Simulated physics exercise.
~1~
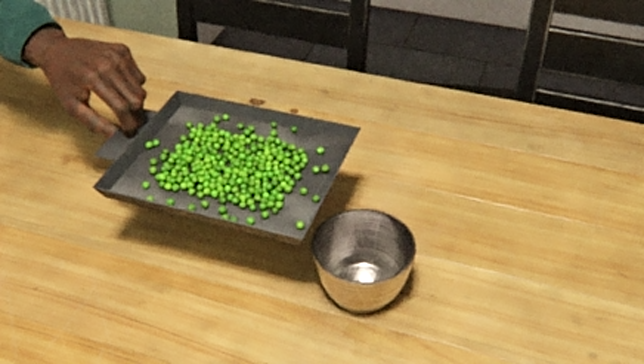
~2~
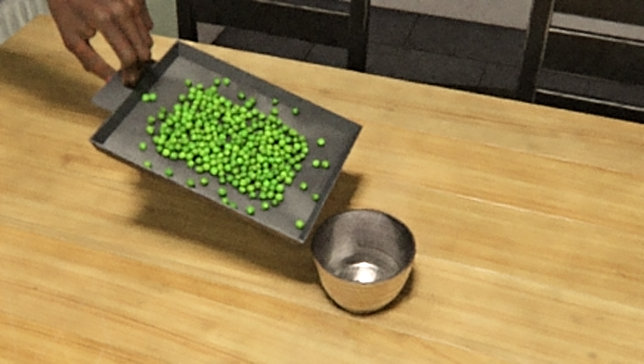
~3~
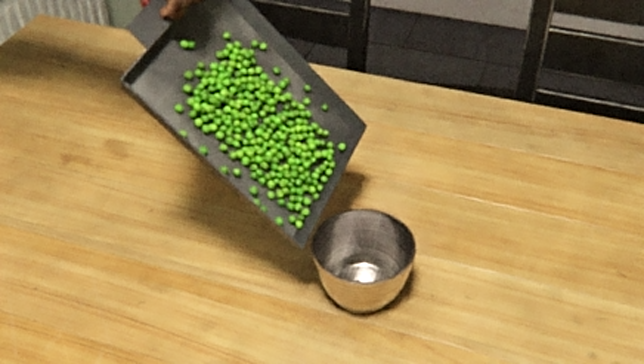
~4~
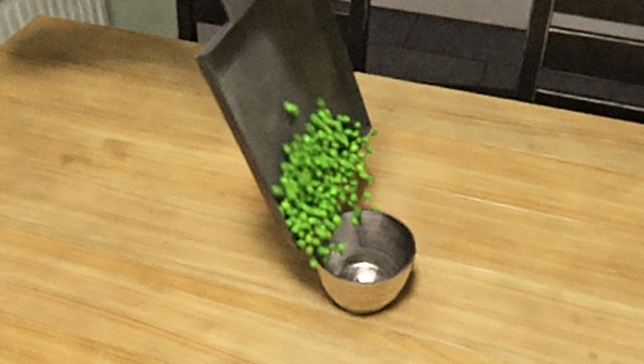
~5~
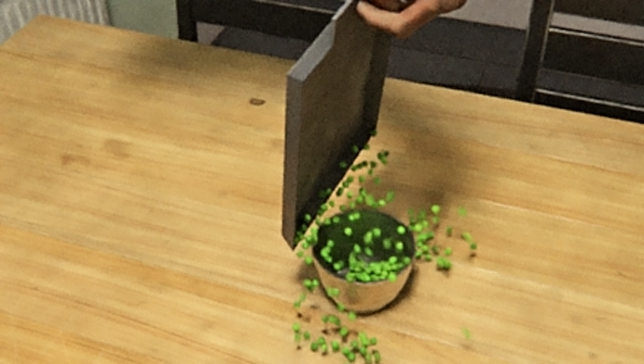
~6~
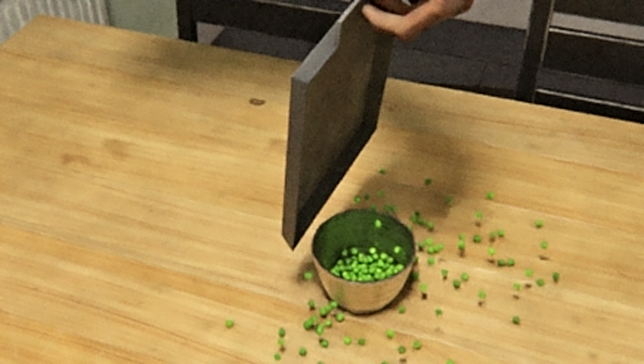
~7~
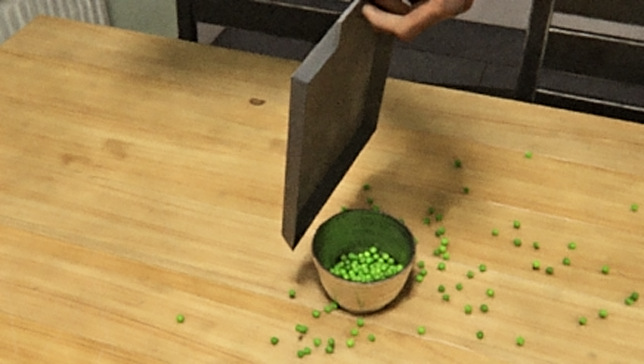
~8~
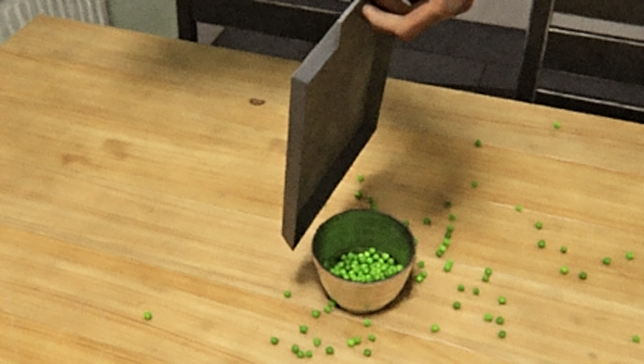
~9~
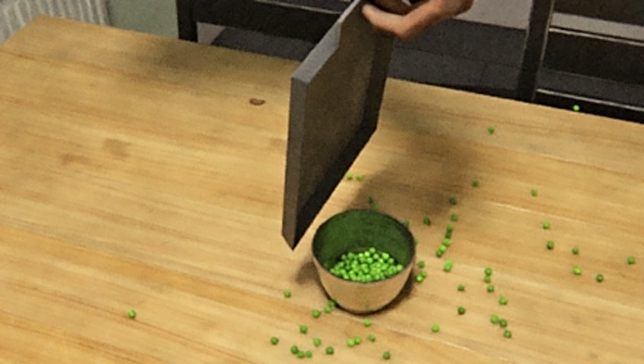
A hand tips a gray tray, pouring green peas into a metal bowl while some scatter.
